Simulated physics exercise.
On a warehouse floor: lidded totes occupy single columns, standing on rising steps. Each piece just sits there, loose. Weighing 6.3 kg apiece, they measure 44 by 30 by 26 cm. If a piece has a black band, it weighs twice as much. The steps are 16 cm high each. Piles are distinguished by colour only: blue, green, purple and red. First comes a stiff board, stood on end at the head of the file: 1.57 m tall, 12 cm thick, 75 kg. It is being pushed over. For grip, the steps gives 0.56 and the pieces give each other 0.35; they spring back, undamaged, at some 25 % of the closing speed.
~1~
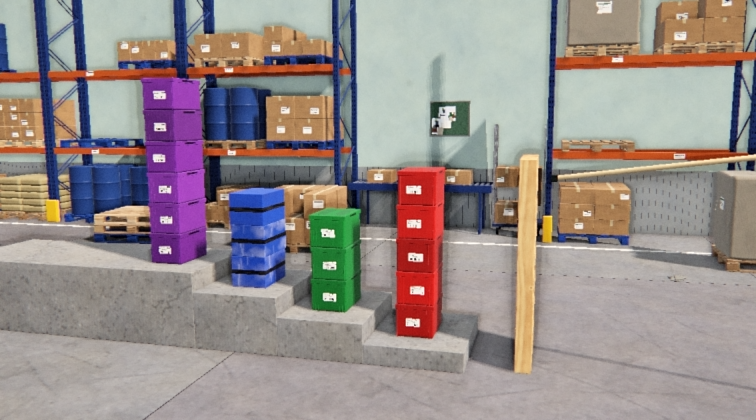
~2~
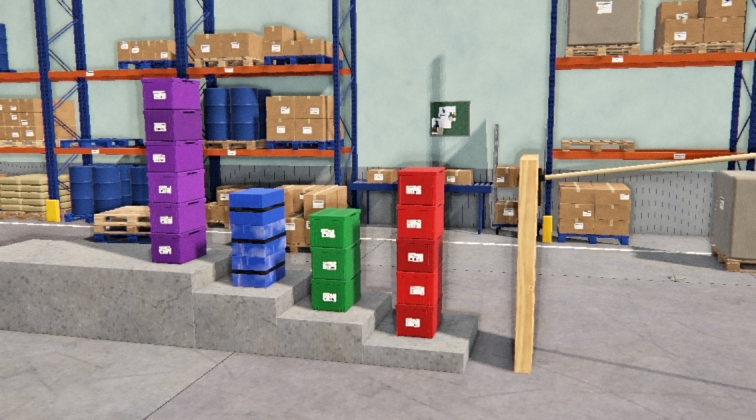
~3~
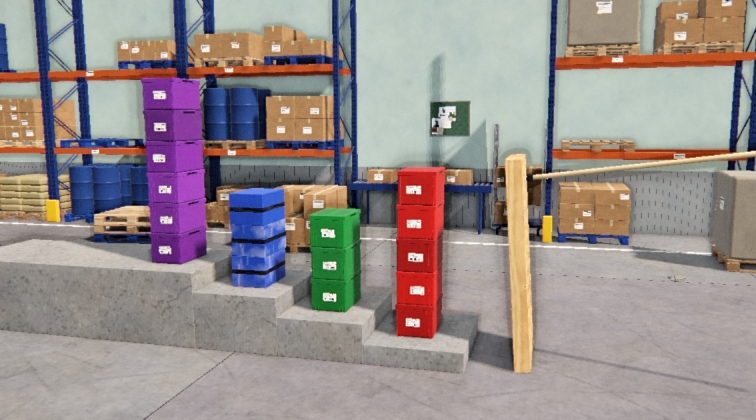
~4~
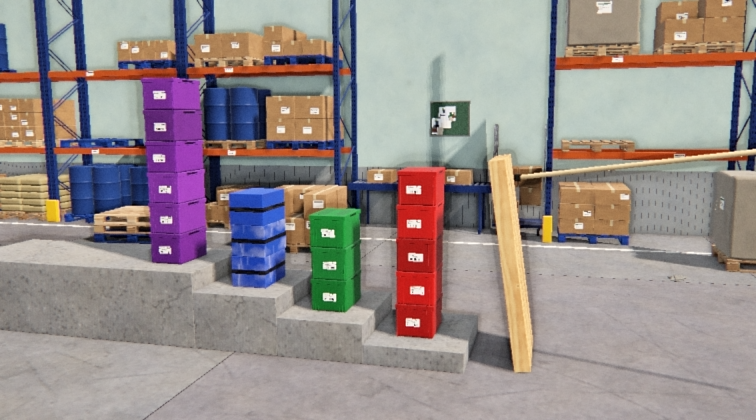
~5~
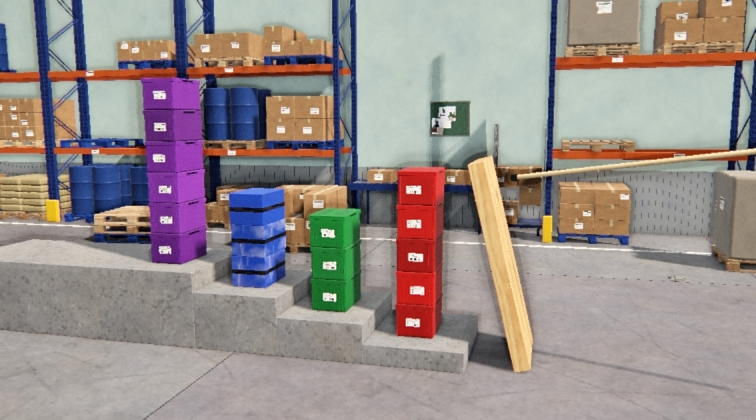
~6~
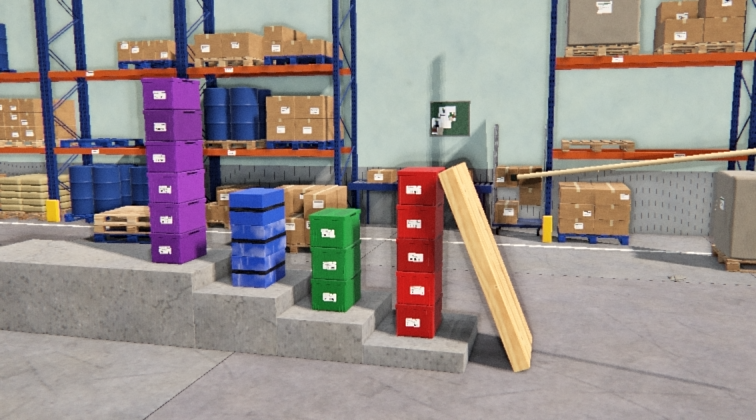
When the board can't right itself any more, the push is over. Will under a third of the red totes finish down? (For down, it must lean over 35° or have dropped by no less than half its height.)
No, more than a third do.
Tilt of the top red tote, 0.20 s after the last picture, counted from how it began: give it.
Roughly 5°.
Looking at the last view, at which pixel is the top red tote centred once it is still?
In the final image its middle is around (262, 206).
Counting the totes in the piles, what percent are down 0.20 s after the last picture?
By then 0 %.
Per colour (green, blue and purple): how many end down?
Green: 0; blue: 2; purple: 0.
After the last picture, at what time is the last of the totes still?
At around 3.0 s.
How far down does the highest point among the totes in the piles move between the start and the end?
Roughly 0 centimetres.
Then, 0.20 s on from the sixth picture, board 31° from upright; none of the 5 red totes down (0 of 17 in all colours); top red tote tipped 4°.
Then, 0.42 s on from the sixth picture, board 44° from upright; none of the 5 red totes down (0 of 17 in all colours); top red tote tipped 13°; top green tote tipped 3°.
Then, 0.64 s on from the sixth picture, board 56° from upright; 2 of the 5 red totes down (2 of 17 in all colours); top red tote tipped 3°, 10 cm lower; top green tote tipped 3°.
Then, 1.60 s on from the sixth picture, board 57° from upright; 3 of the 5 red totes down (5 of 17 in all colours); top red tote tipped 17°, 20 cm lower; top blue tote tipped 52°, 16 cm lower.
Finally, board 57° from upright; 3 of the 5 red totes down (5 of 17 in all colours); top red tote tipped 17°, 20 cm lower; top blue tote tipped 48°, 16 cm lower. That is 60 per cent. Seen by the last camera, middles, top red tote near (262, 206), top blue tote near (208, 223).
